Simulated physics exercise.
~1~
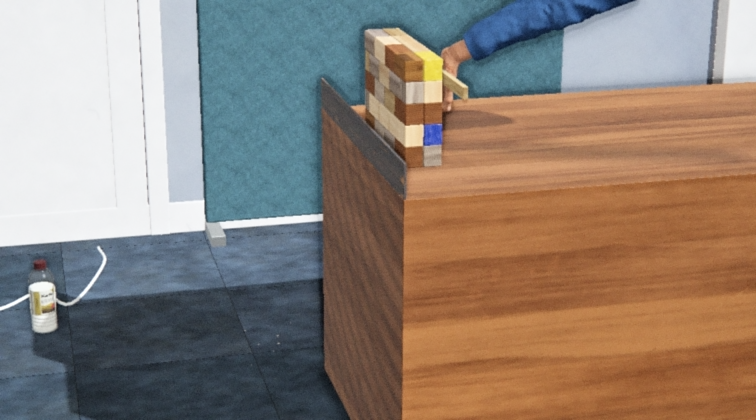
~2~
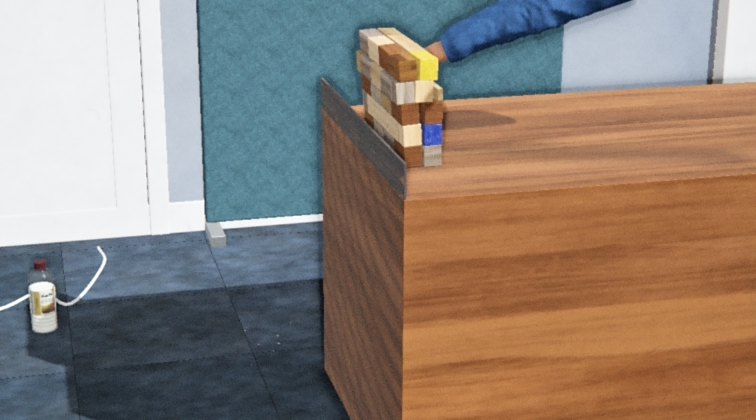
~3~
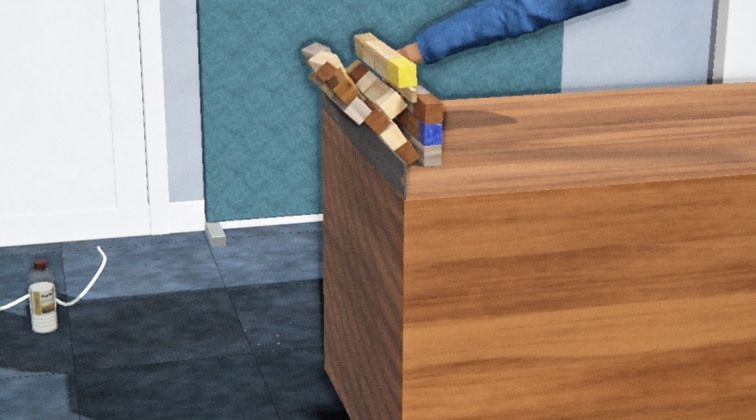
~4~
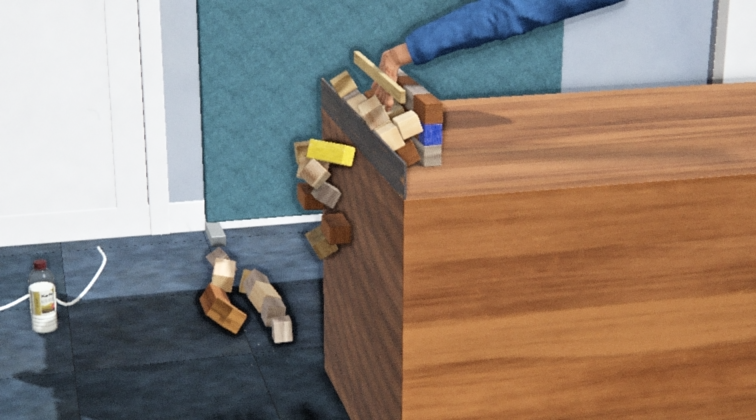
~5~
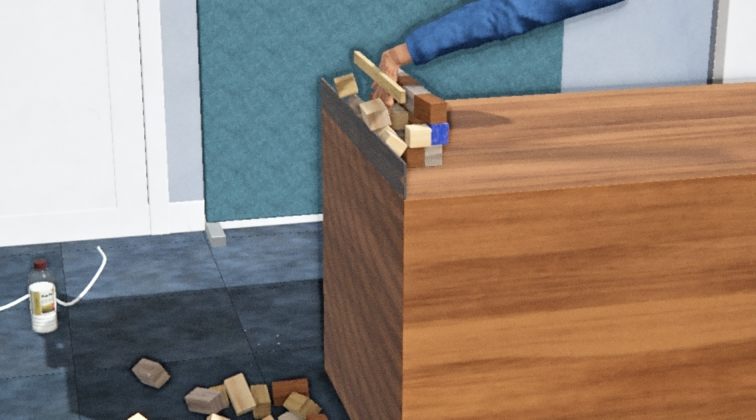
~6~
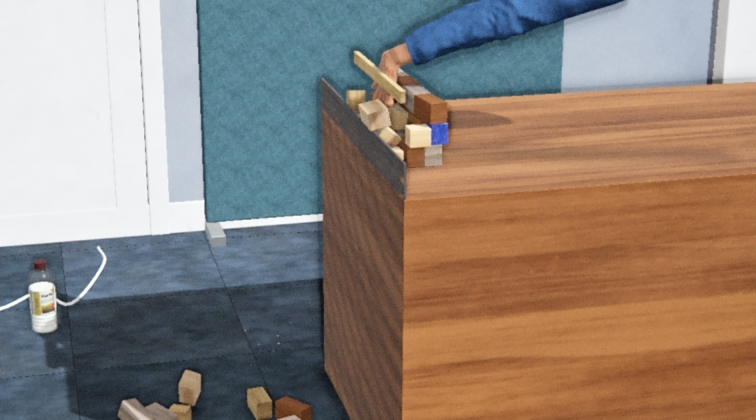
In a room with a teal wall and dark blue floor tiles, seen from slightly above, a low wooden cupboard stands at the right, with a small bottle on the floor at left. A stack of wooden blocks in browns and creams, one yellow and one blue, sits by the cupboard's board-edged left end. A blue-sleeved arm pushes a pale strip of wood into it from behind. The stack leans left and breaks apart, and many blocks, including the yellow one, tumble over the edge. The hand stops, leaving blocks scattered on the floor and others, including the blue one, heaped on top.
